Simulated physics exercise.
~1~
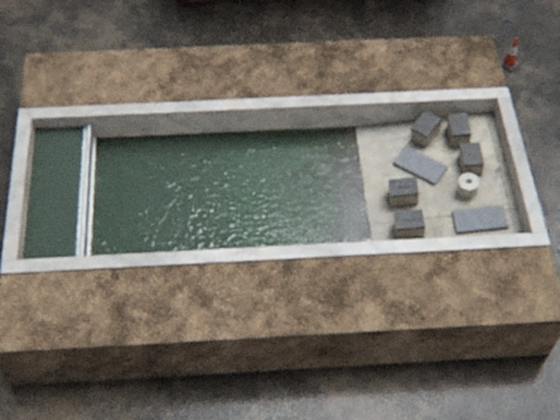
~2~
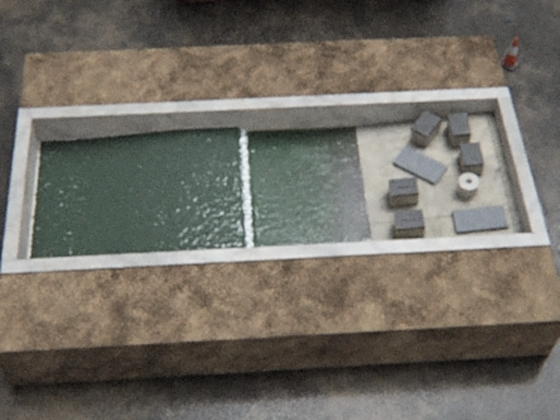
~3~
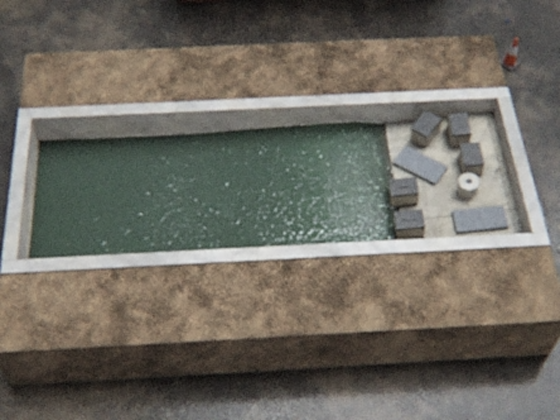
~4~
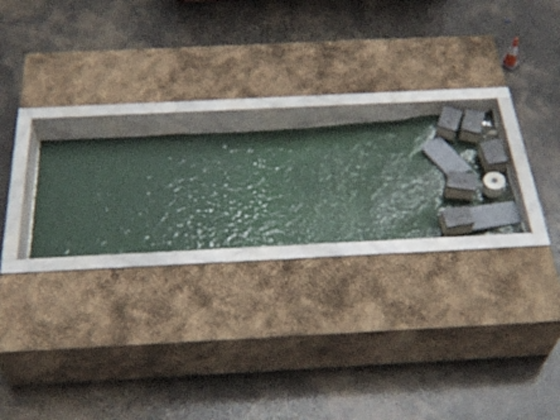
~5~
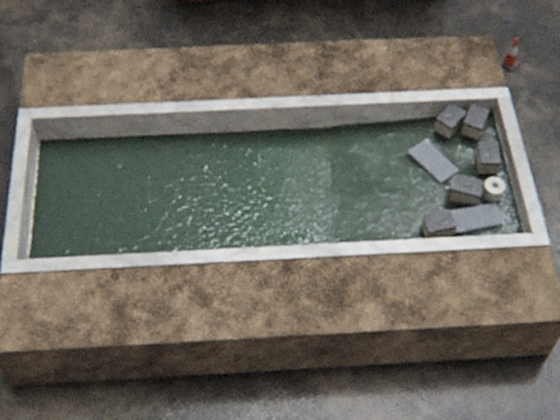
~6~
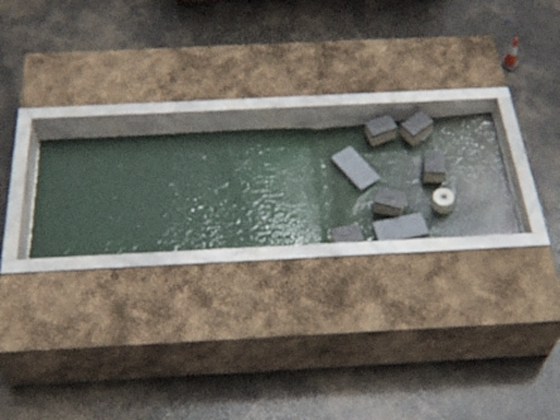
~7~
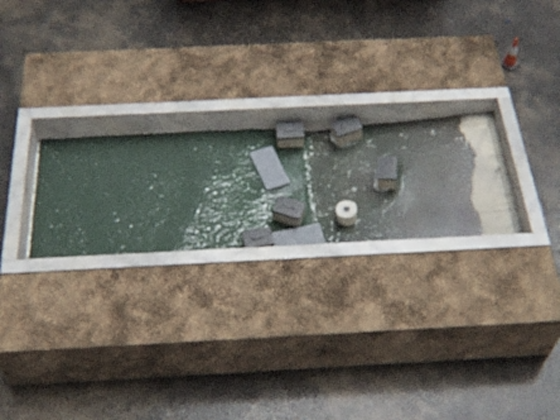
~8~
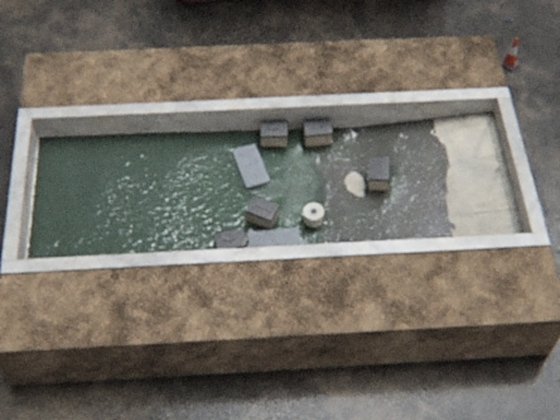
A long, pale-walled tank of green water sits in a brown earthen block, with grey boxes, flat slabs and a round white tub resting on the dry, sloping floor at its right end. The barrier near the left end disappears, and a white-crested wave runs rightward along the tank. The water reaches the objects, surges among them and shoves them toward the right wall. Then it draws back, carrying them leftward in a loose group. By the end they are scattered around the middle, while pale floor lies exposed again at the right.
